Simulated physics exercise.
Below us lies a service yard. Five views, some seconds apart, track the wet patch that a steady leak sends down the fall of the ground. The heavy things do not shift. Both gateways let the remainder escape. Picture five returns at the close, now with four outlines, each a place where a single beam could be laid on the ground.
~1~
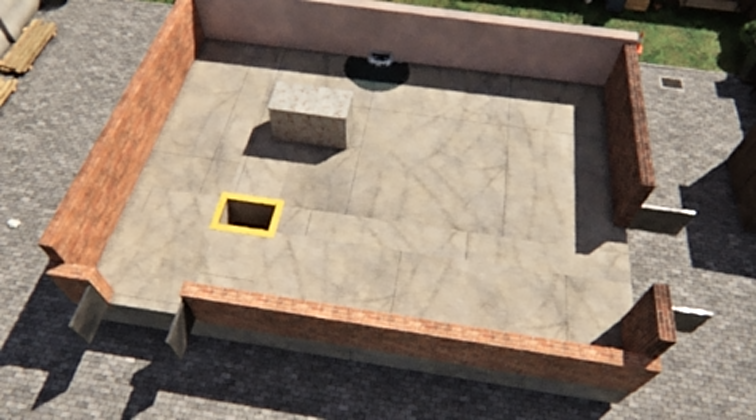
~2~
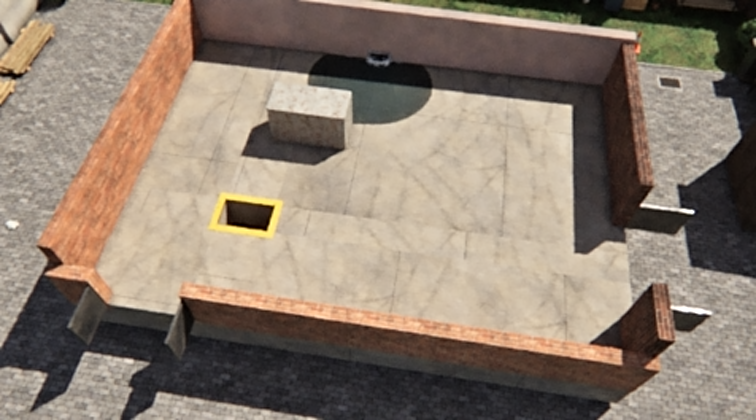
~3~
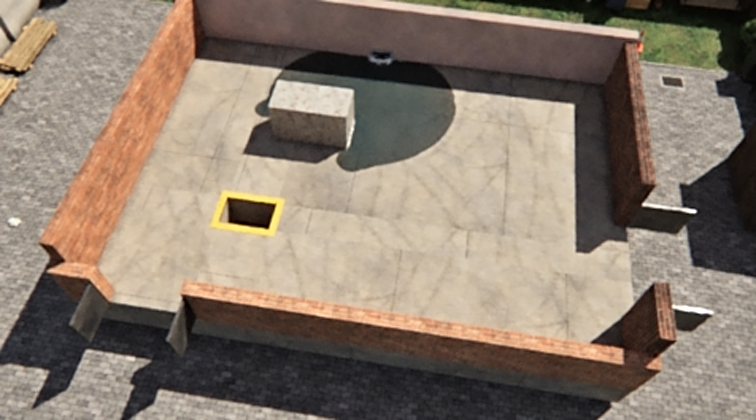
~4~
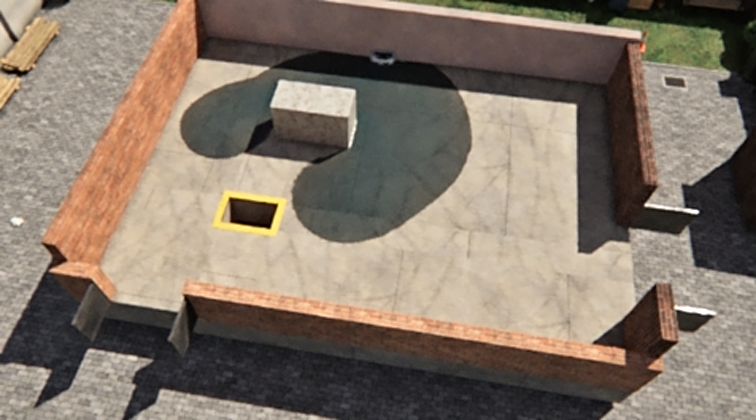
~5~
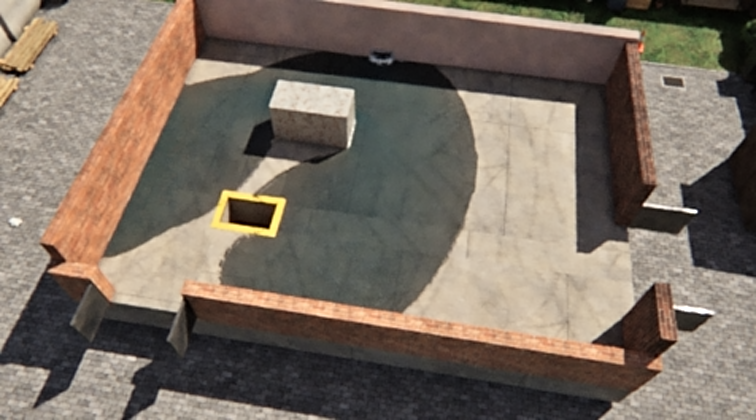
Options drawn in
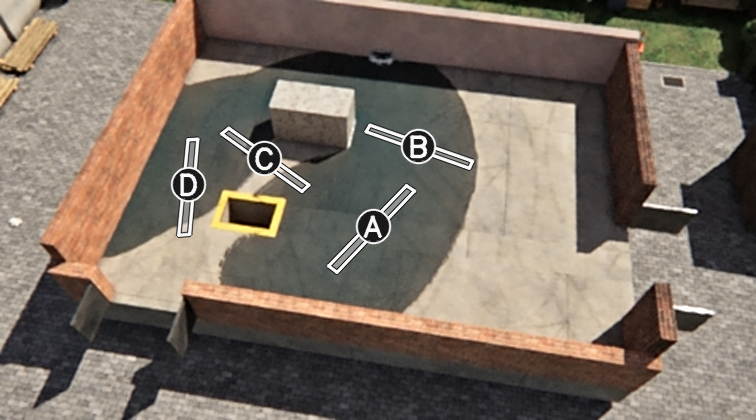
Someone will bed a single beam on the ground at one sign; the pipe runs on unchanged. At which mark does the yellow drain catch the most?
Take D.
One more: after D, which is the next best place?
It is A.
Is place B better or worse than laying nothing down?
Place B is worse.
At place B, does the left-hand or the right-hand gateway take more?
The left one.
On the marked copy, A from (332, 269) to (410, 188); B from (368, 128) to (470, 164); C from (225, 131) to (305, 188); D from (192, 139) to (184, 234).
If A is chosen, about 8 % of the stream runs into the yellow drain, about 90 % out by the gates.
If B is chosen, about 4 % of the stream runs into the yellow drain, about 93 % out by the gates.
If C is chosen, about 4 % of the stream runs into the yellow drain, about 93 % out by the gates.
If D is chosen, about 13 % of the stream runs into the yellow drain, about 85 % out by the gates.
